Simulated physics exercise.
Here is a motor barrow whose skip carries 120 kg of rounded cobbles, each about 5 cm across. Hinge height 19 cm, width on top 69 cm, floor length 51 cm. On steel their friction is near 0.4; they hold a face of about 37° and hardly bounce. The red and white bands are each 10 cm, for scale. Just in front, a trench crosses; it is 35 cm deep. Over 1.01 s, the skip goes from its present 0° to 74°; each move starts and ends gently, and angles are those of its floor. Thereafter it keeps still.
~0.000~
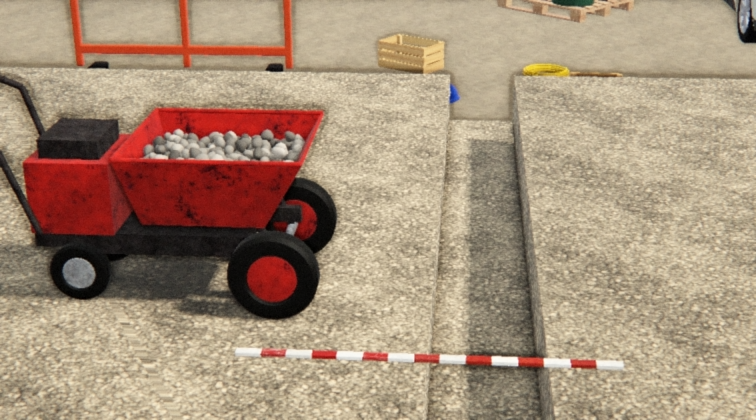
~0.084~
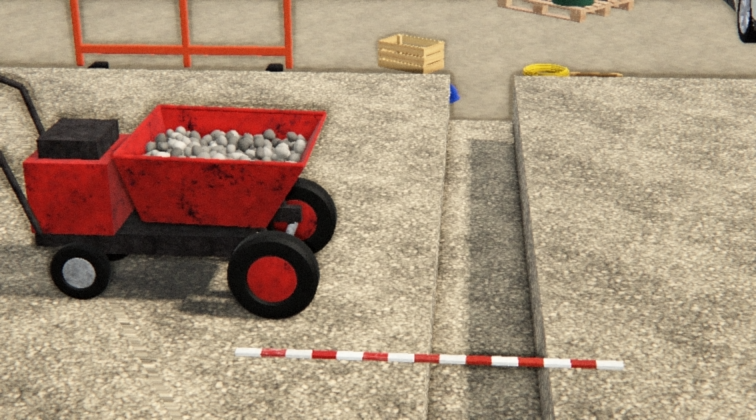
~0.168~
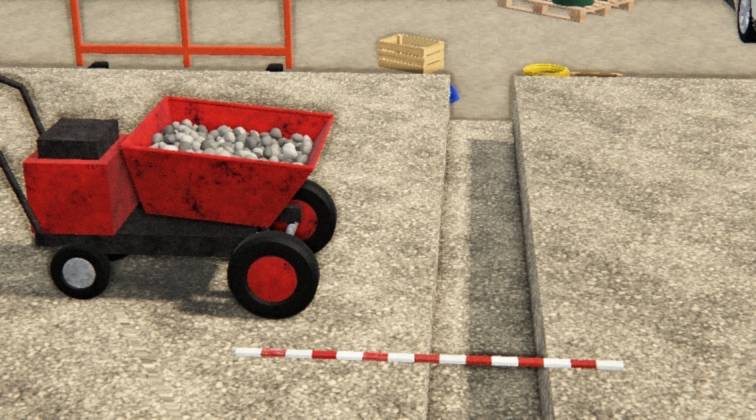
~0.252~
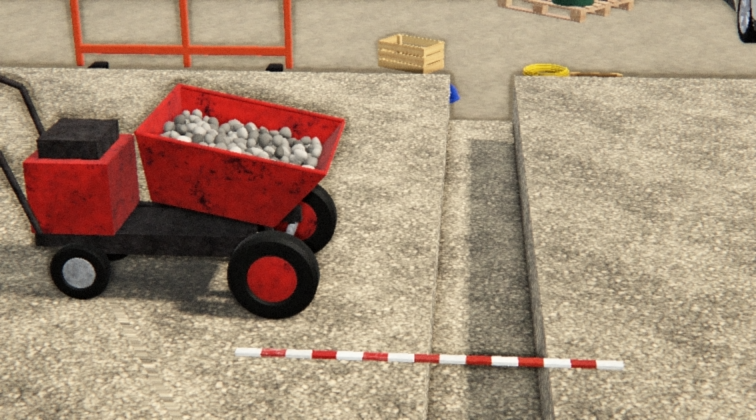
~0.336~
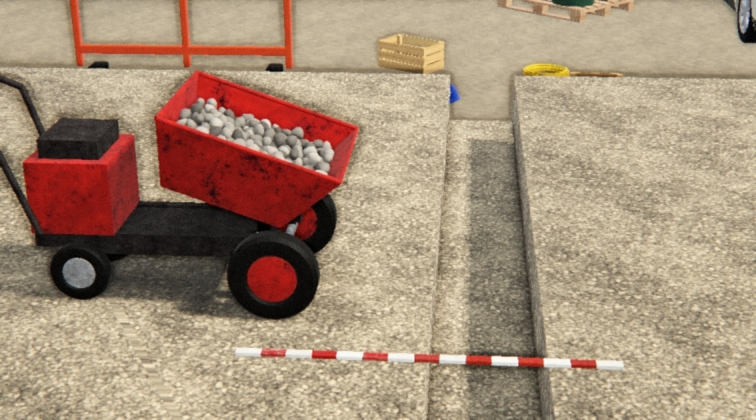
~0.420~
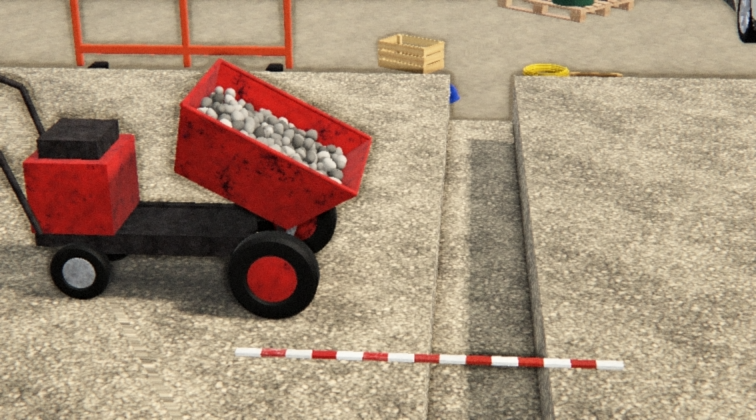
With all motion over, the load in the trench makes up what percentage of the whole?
It makes up about 92 percent of the whole load.
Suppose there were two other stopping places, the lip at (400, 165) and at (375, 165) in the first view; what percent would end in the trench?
Around 65% for the first place and 90% for the second.
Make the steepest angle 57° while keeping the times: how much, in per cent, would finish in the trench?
In that case some 25 per cent.
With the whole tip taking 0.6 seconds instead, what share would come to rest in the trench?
Close to 95 percent, then.
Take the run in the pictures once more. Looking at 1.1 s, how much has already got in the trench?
About 25%.
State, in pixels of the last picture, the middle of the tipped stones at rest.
Their centre sits close to (478, 347).
After 0.8 s the floor is at 63°; 100 % in the skip; the foremost stones are at (392, 218).
After 1.1 s the floor is at 74°; 71 % in the skip, 6 % short of the trench, 24 % in the trench; the foremost stones are at (510, 370).
After 1.5 s the floor is at 74°; 34 % in the skip, 7 % short of the trench, 60 % in the trench; the foremost stones are at (533, 365).
After 3.4 s the floor is at 74°; 0 % in the skip, 8 % short of the trench, 92 % in the trench; the foremost stones are at (530, 333).
